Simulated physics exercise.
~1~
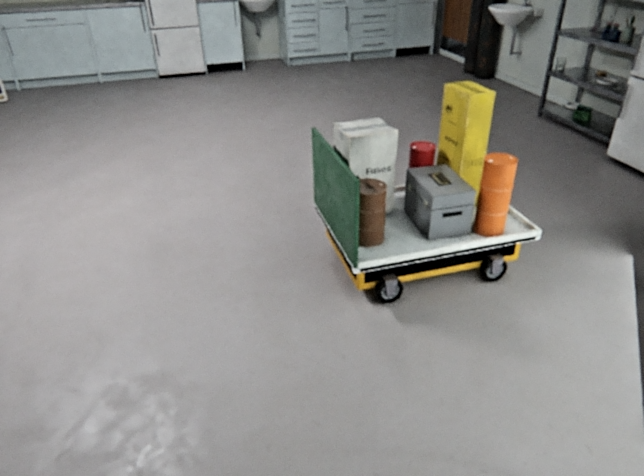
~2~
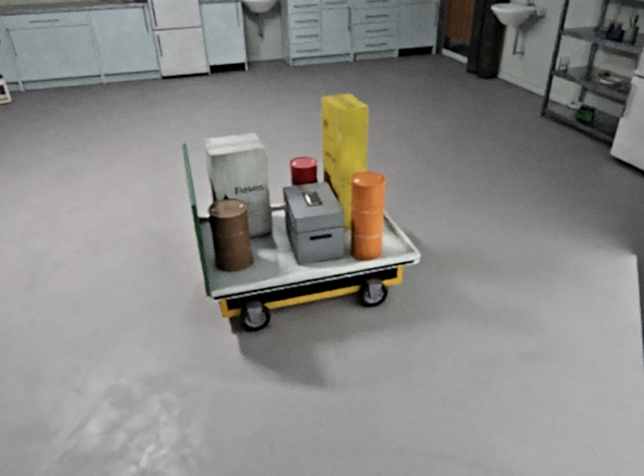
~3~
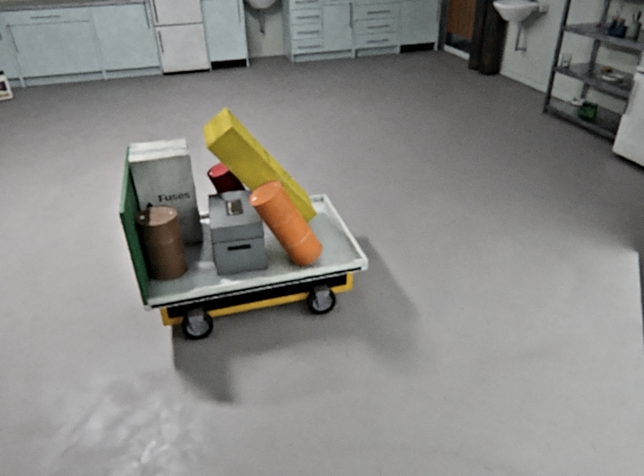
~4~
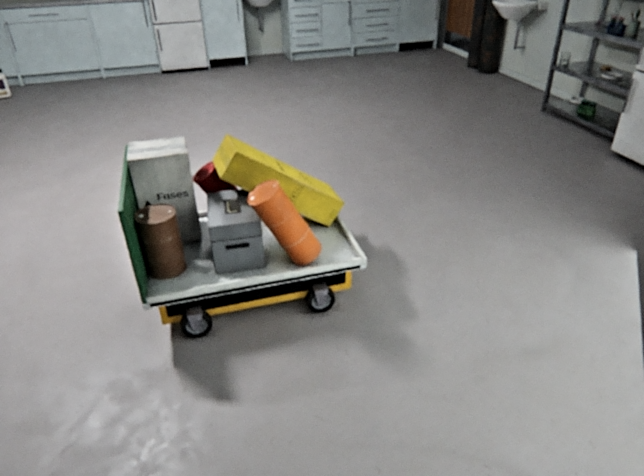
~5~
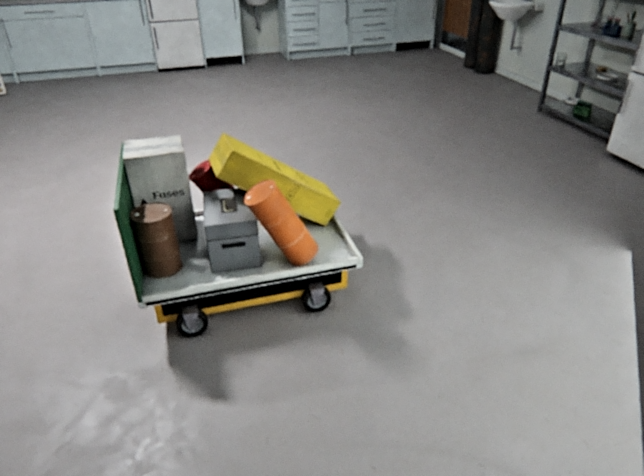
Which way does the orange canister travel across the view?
It moves to the left, carried along on the cart.
